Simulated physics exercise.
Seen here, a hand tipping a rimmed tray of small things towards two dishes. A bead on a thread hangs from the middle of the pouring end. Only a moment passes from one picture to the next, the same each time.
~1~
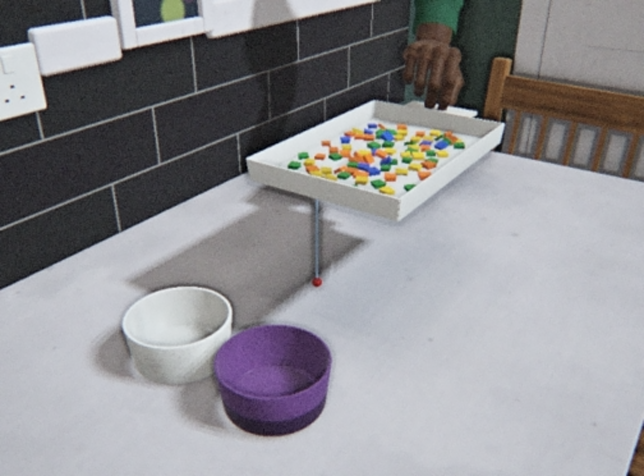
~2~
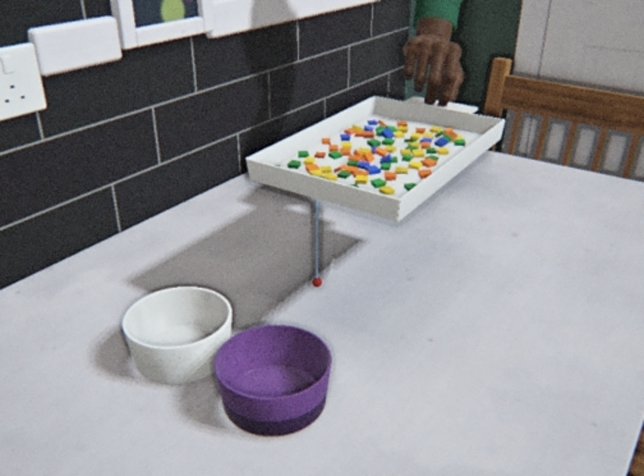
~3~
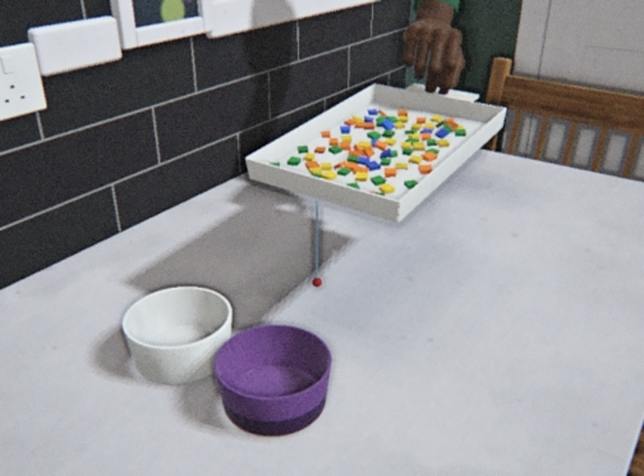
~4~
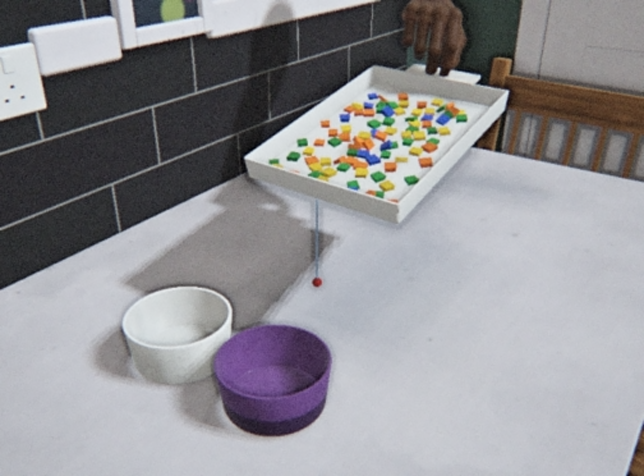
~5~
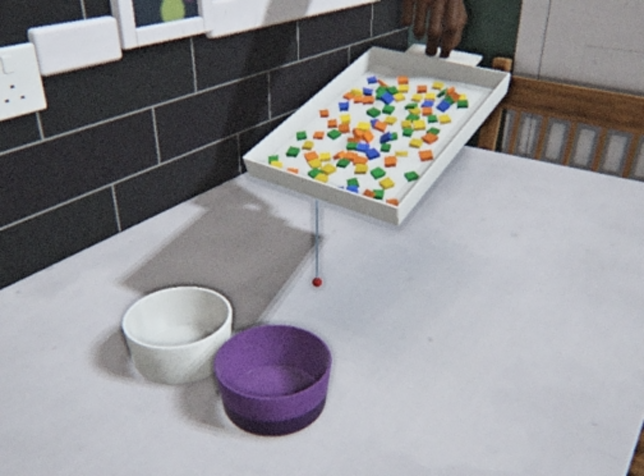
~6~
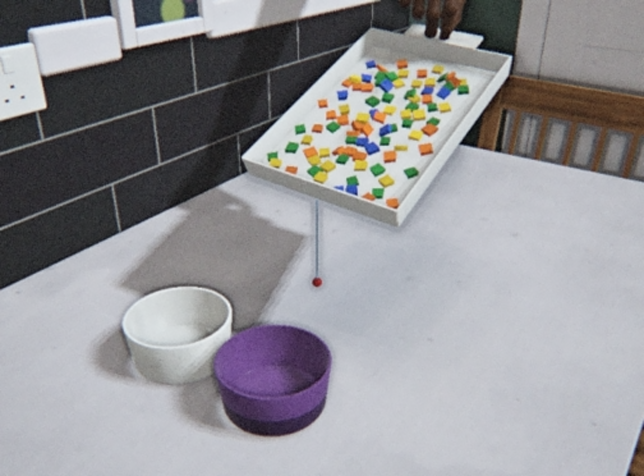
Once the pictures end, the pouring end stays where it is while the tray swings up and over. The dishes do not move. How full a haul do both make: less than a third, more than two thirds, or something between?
Together they catch less than a third.
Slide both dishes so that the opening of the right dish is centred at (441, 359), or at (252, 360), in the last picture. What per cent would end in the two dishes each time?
Roughly 60 per cent, and 10 per cent.
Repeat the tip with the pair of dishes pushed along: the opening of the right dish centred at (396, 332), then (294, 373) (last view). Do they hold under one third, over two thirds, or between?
The first try: Between a third and two thirds. The second: Under a third.
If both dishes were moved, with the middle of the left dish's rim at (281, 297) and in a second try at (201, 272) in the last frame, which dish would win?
The first try: The dish on the right. The second: The dish on the right.
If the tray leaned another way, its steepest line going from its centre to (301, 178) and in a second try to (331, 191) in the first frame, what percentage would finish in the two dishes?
First some 10, then 20 per cent.
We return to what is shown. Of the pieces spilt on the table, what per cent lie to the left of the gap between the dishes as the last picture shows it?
It comes to 0 per cent or so.
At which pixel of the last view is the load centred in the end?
At about (335, 378).
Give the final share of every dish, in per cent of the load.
The left dish has 0 per cent, the right dish has 10.
Soon, tray tipped steeply; nearly all on the tray; a stray few in the air.
A while on, tray tipped past a quarter turn; nearly all on the tray; a stray few in the right dish; a stray few in the left dish; a stray few outside both; a stray few in the air.
Towards the end, tray tipped past a quarter turn; a small part in the right dish; a stray few in the left dish; most outside both.
Finally, tray tipped past a quarter turn; a small part in the right dish; a stray few in the left dish; most outside both.
